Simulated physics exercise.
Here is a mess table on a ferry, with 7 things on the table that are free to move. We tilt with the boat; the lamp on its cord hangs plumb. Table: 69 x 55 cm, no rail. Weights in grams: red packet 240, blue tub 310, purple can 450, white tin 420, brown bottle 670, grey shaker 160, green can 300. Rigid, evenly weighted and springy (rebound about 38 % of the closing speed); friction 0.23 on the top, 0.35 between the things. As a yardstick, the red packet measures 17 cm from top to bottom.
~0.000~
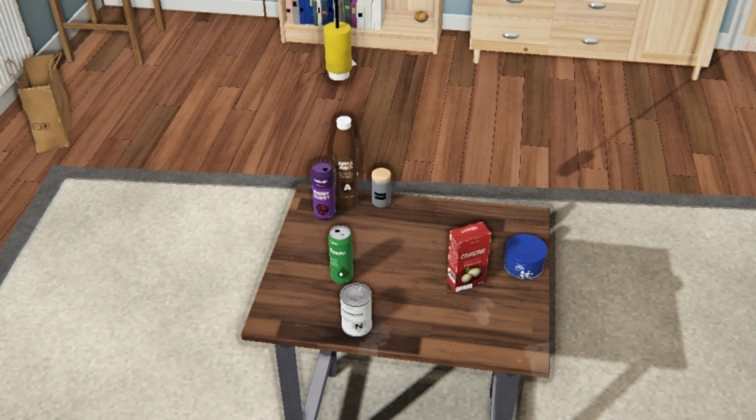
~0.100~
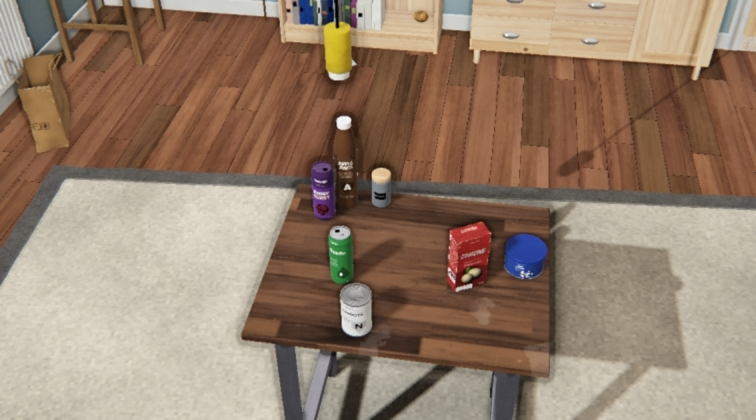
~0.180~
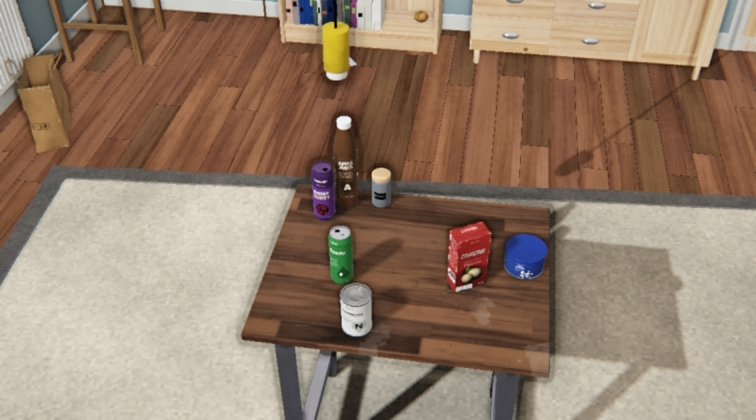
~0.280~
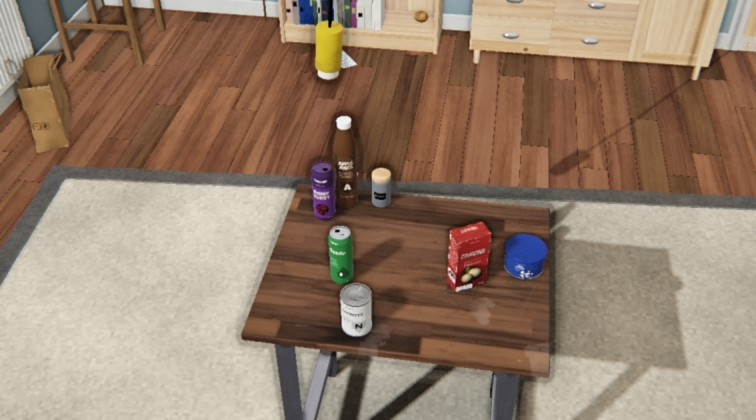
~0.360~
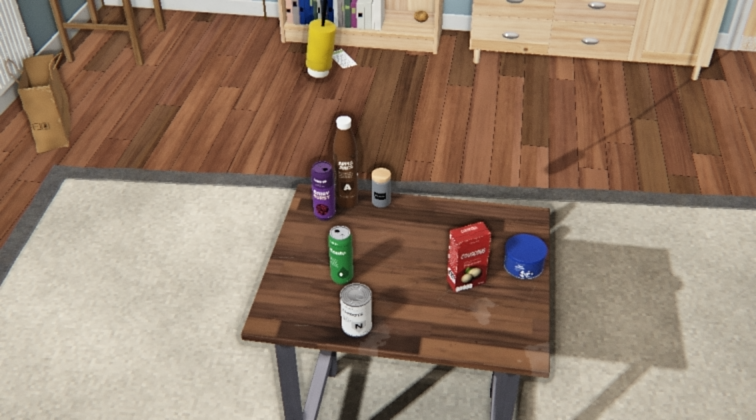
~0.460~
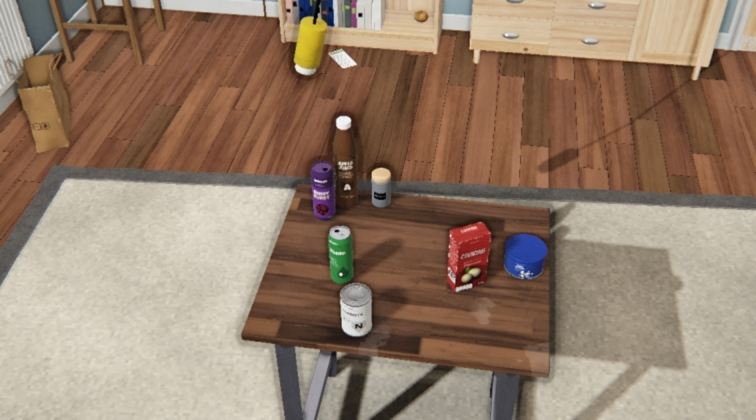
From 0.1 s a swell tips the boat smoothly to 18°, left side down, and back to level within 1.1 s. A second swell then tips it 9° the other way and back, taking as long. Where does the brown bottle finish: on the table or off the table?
The brown bottle is still on the table.
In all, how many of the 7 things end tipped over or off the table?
0 of them.
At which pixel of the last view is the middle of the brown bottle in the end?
At about (316, 160).
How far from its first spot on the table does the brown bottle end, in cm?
About 8 cm.
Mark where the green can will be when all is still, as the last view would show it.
Near (309, 253).
By 0.76 s, floor tilted 16°, left side down; brown bottle 3 cm from its spot near (336, 161); purple can 3 cm from its spot; green can 3 cm from its spot.
By 0.86 s, floor tilted 12°, left side down; brown bottle 5 cm from its spot near (327, 161); purple can 5 cm from its spot; red packet 5 cm from its spot.
By 0.96 s, floor tilted 7°, left side down; brown bottle 7 cm from its spot near (320, 160); red packet 7 cm from its spot; purple can 7 cm from its spot.
By 1.36 s, floor tilted 2°, right side down; brown bottle 8 cm from its spot near (316, 160); red packet 8 cm from its spot; purple can 8 cm from its spot.
When it is over (2.8 s), not toppled but over 5 cm from the start, red packet, blue tub, purple can, white tin, brown bottle, grey shaker and green can. In the last view, brown bottle near (316, 160).
